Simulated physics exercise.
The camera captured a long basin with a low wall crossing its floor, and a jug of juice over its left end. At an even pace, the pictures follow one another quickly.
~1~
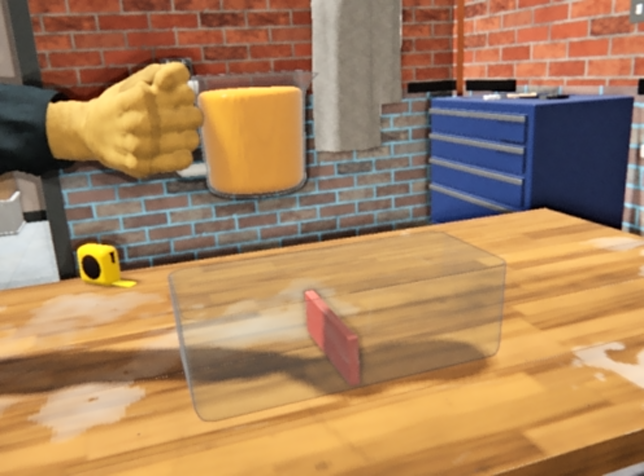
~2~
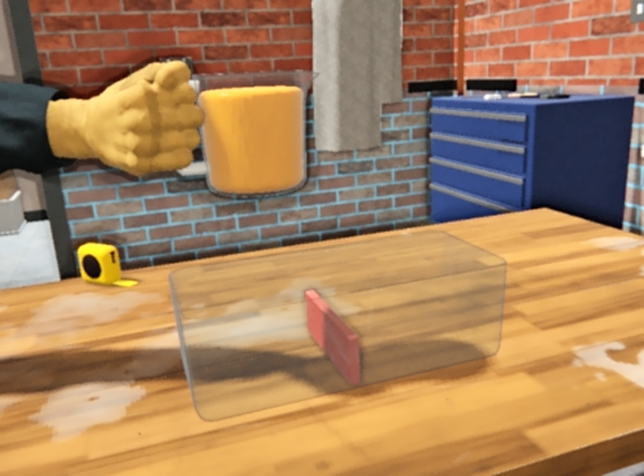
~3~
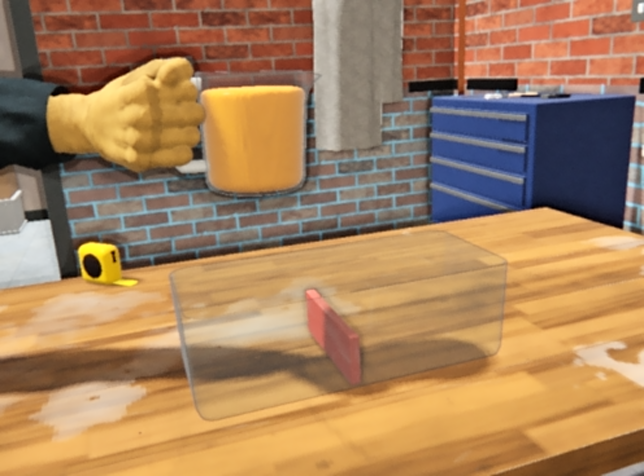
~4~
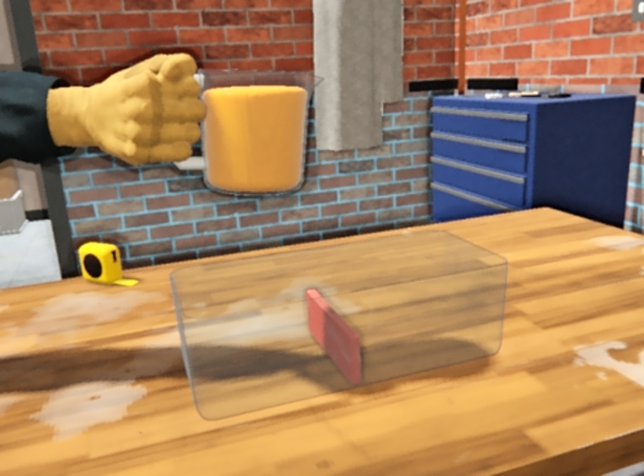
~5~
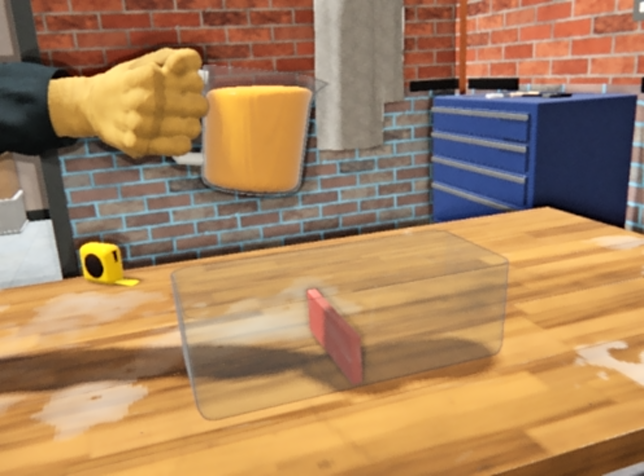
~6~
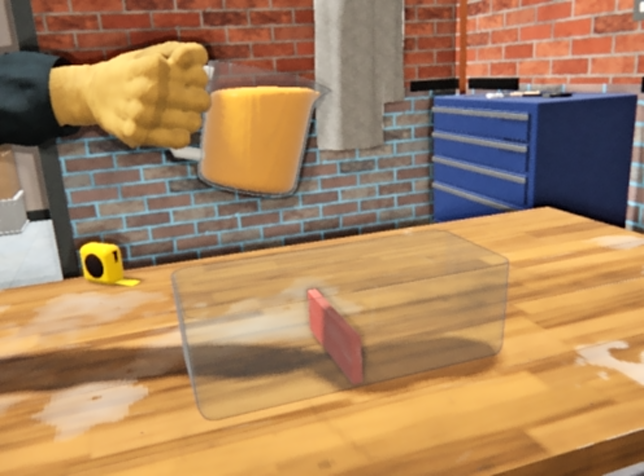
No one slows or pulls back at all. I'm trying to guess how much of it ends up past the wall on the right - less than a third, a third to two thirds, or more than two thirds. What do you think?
Larger than two thirds.
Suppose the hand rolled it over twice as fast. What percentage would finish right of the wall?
About 90 per cent.
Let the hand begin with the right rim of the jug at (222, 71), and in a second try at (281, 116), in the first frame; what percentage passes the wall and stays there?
10 % and 60 %.
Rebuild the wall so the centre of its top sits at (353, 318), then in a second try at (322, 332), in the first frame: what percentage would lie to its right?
Try 1: Some 80 %; try 2: 90 %.
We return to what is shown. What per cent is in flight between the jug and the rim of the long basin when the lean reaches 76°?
About 20 per cent.
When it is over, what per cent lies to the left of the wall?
Close to 5 percent.
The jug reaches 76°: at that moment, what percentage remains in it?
I'd reckon near 70 percent is still held at that tilt.
A moment on, the jug is tipped on its side and 68 per cent is still to pour, 0 is left of the wall and 10 right of it.
Next, the jug is tipped right over and 10 per cent is still to pour, 1 is left of the wall and 74 right of it.
Then the jug is tipped right over and 0 per cent is still to pour, 4 is left of the wall and 95 right of it.
Later the jug is tipped right over and 0 per cent is still to pour, 4 is left of the wall and 95 right of it.
Finally, 4 per cent lies left of the wall, 95 right of it and 2 outside.
